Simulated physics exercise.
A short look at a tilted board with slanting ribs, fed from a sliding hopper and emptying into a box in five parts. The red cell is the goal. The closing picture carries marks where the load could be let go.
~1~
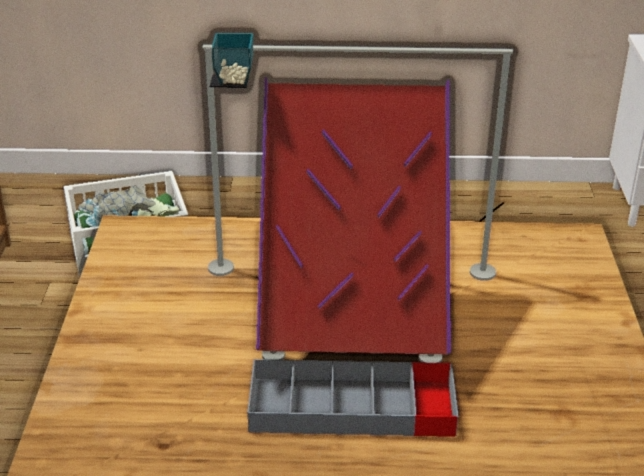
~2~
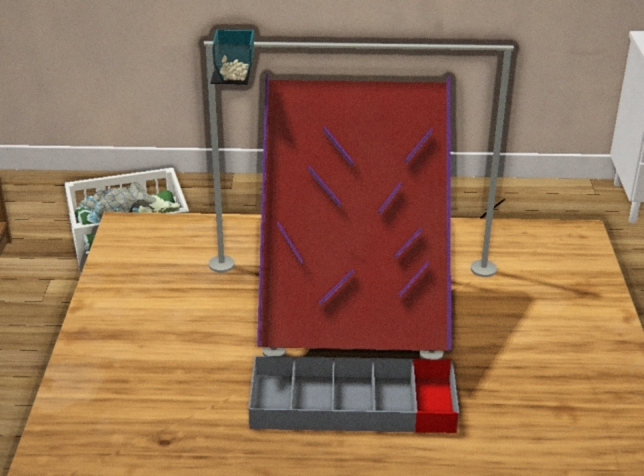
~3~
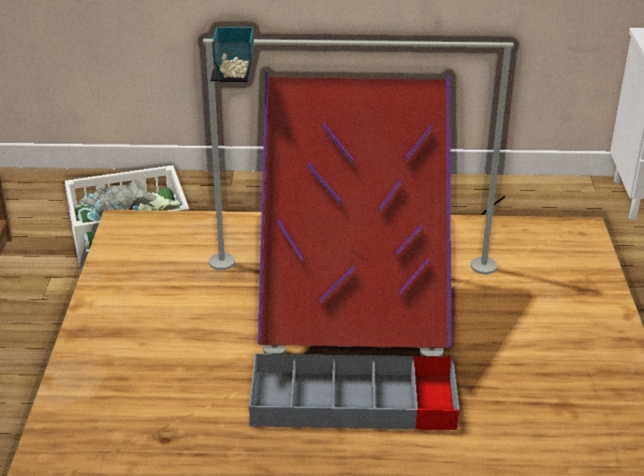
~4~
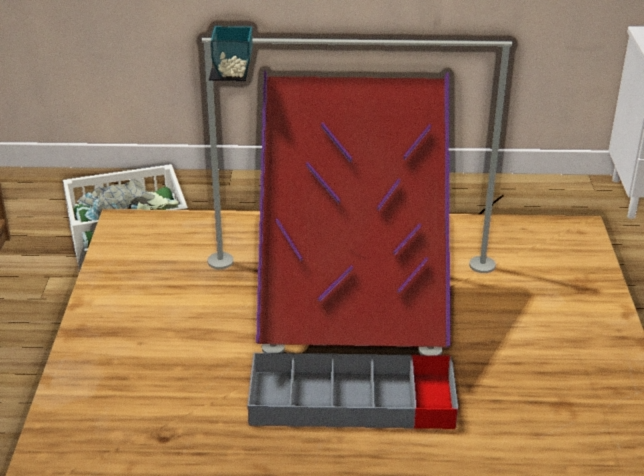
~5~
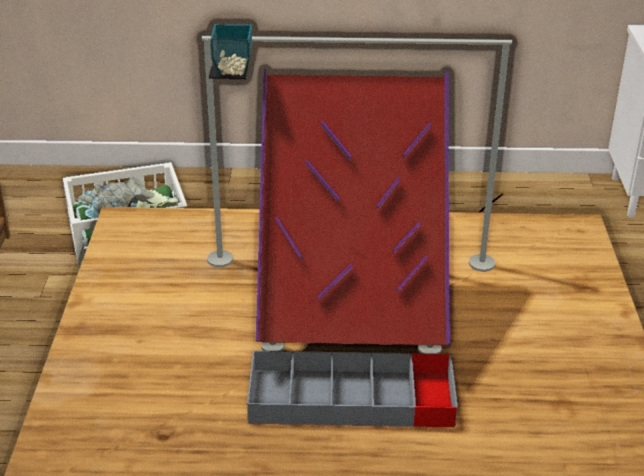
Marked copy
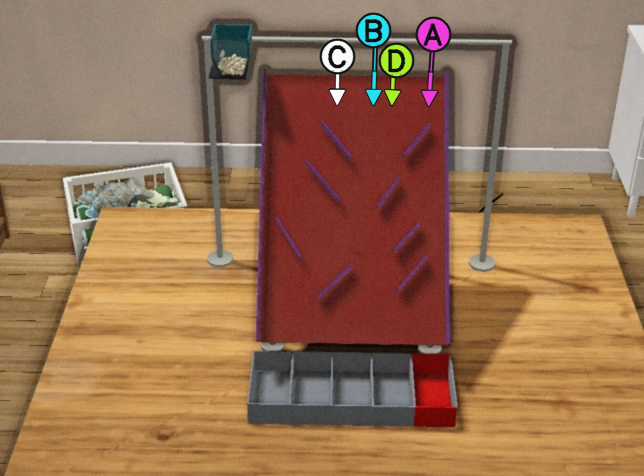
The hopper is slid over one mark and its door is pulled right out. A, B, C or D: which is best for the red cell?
Best: A.
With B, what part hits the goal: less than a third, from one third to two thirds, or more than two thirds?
Mark B gives less than a third.
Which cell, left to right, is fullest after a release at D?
The first from the left.
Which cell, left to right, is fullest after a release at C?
The third from the left.
On the marked copy, mark A meets the board at (428, 100); mark B meets the board at (373, 99); mark C meets the board at (337, 99); mark D meets the board at (392, 99).
Choosing A, roughly a third in the red cell, roughly half in other cells, just a few held on the board, about a tenth outside the box.
Choosing B, not one piece in the red cell, almost all in other cells, just a few outside the box.
Choosing C, not one piece in the red cell, almost all in other cells, just a few outside the box.
Choosing D, just a few in the red cell, almost all in other cells, just a few held on the board.
